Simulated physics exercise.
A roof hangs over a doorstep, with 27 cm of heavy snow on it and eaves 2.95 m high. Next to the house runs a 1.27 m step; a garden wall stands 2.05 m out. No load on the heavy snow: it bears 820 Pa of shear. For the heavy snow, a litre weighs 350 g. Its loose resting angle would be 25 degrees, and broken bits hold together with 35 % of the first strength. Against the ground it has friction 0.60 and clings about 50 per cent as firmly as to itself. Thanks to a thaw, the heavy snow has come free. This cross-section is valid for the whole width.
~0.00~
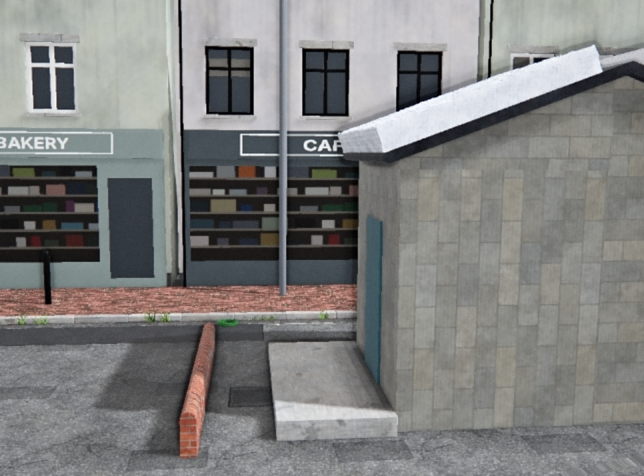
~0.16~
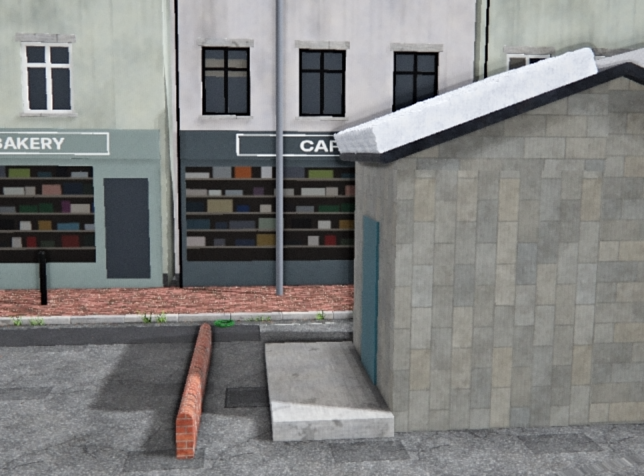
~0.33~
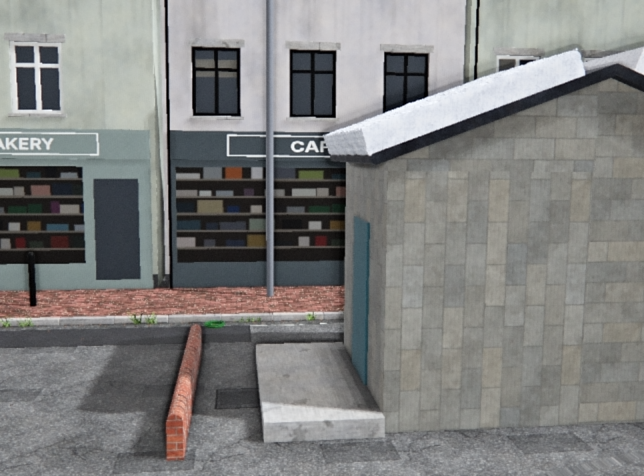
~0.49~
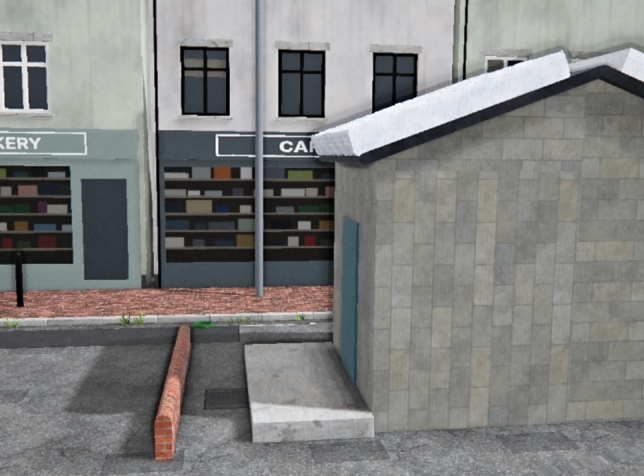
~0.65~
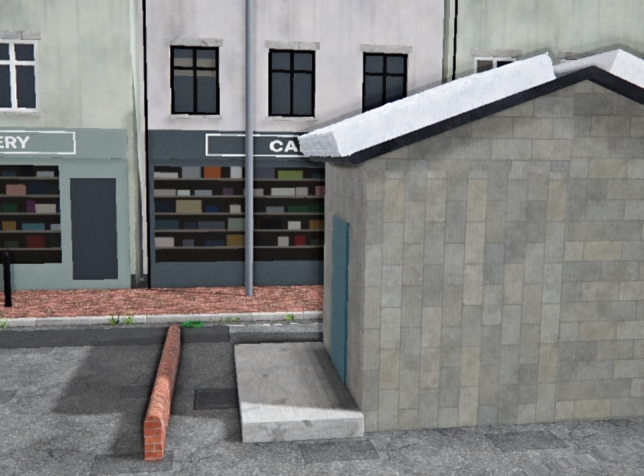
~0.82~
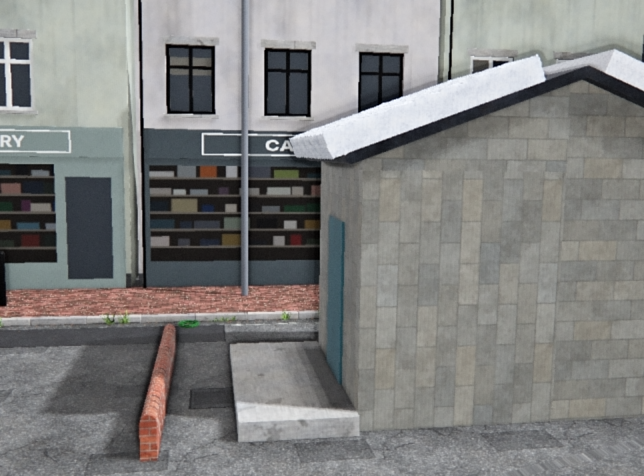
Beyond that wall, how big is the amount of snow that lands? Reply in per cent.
I would say 1 percent.
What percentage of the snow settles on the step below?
Roughly 30 percent, I reckon.
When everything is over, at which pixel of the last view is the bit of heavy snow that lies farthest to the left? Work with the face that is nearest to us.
You'll find it close to (144, 398).
After 1.21 s, 92 % is still on the roof and 0 % is past the low wall.
After 1.67 s, 77 % is still on the roof and 0 % is past the low wall.
After 2.14 s, 62 % is still on the roof and 0 % is past the low wall.
After 2.60 s, 32 % is still on the roof and 0 % is past the low wall.
After 4.00 s, at the end, none is still on the roof and 1 % is past the low wall.
